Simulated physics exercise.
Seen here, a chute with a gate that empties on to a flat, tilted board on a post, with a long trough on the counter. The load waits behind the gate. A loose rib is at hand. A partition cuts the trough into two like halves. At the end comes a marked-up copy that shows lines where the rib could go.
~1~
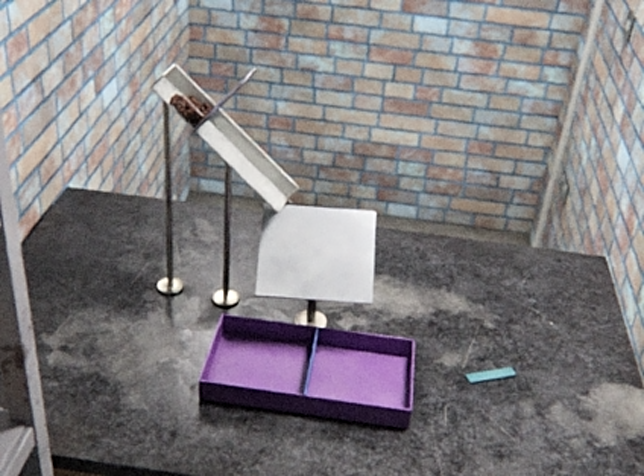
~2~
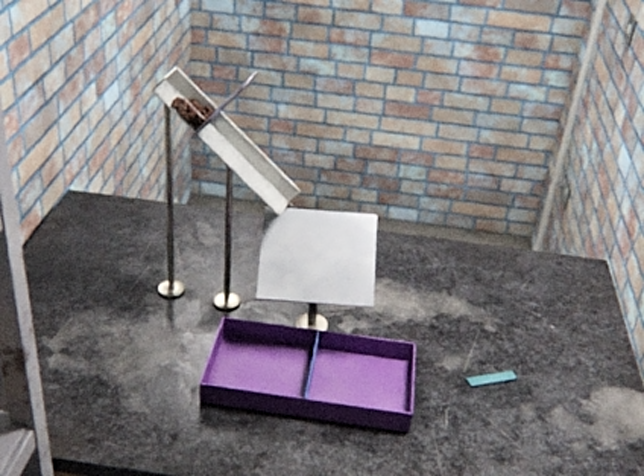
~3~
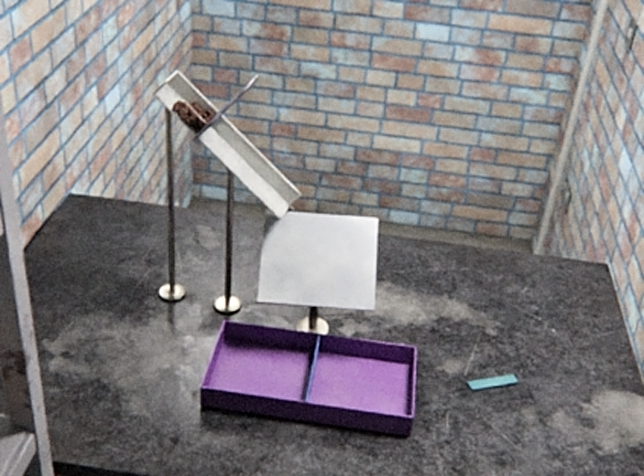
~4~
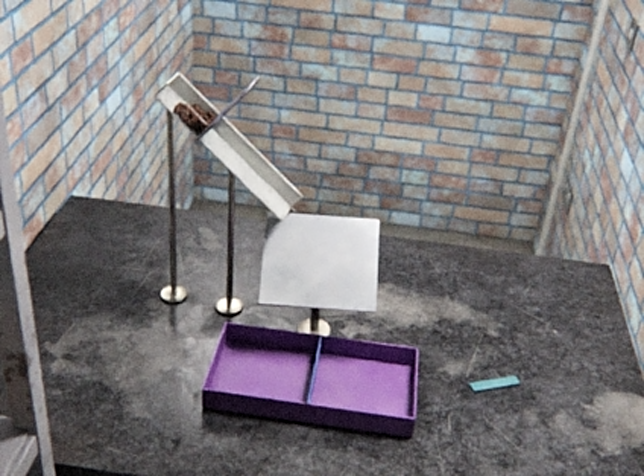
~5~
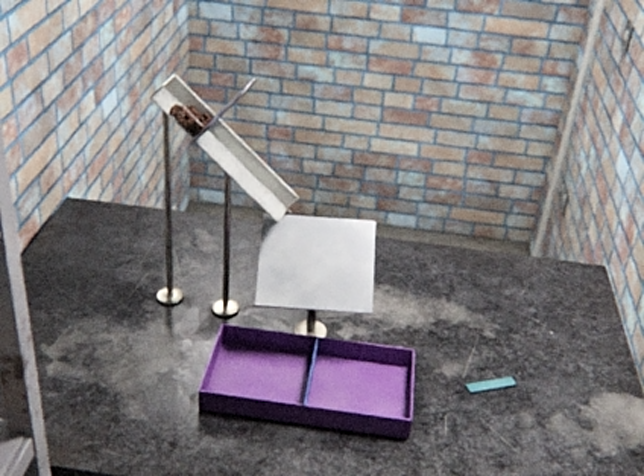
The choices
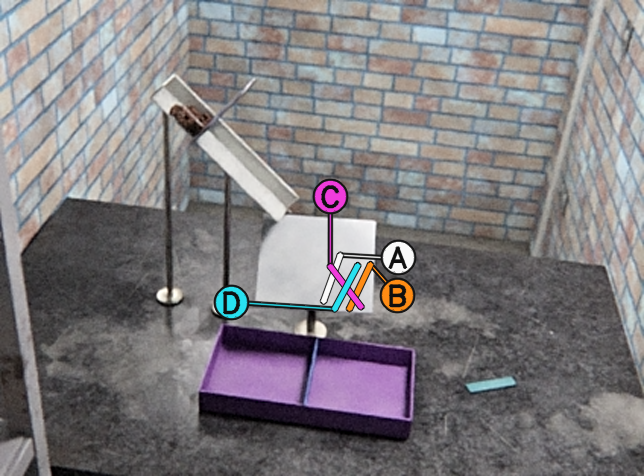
On a dark counter before brick walls, brown berries resting behind a chute's gate above a tilted board and divided purple trough.
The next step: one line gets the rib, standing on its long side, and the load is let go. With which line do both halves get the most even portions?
Best: D.
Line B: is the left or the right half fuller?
More lands on the right.
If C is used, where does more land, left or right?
The right half.
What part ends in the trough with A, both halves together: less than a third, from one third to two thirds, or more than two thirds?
It is more than two thirds.
On the marked copy, line A from (340, 255) to (323, 301); line B from (370, 264) to (349, 308); line C from (330, 266) to (361, 306); line D from (357, 265) to (334, 309).
For line A, of what is caught, most in the left half, a small part in the right.
For line B, of what is caught, a stray few in the left half, nearly all in the right.
For line C, of what is caught, a stray few in the left half, nearly all in the right.
For line D, of what is caught, about half in the left half, about half in the right.
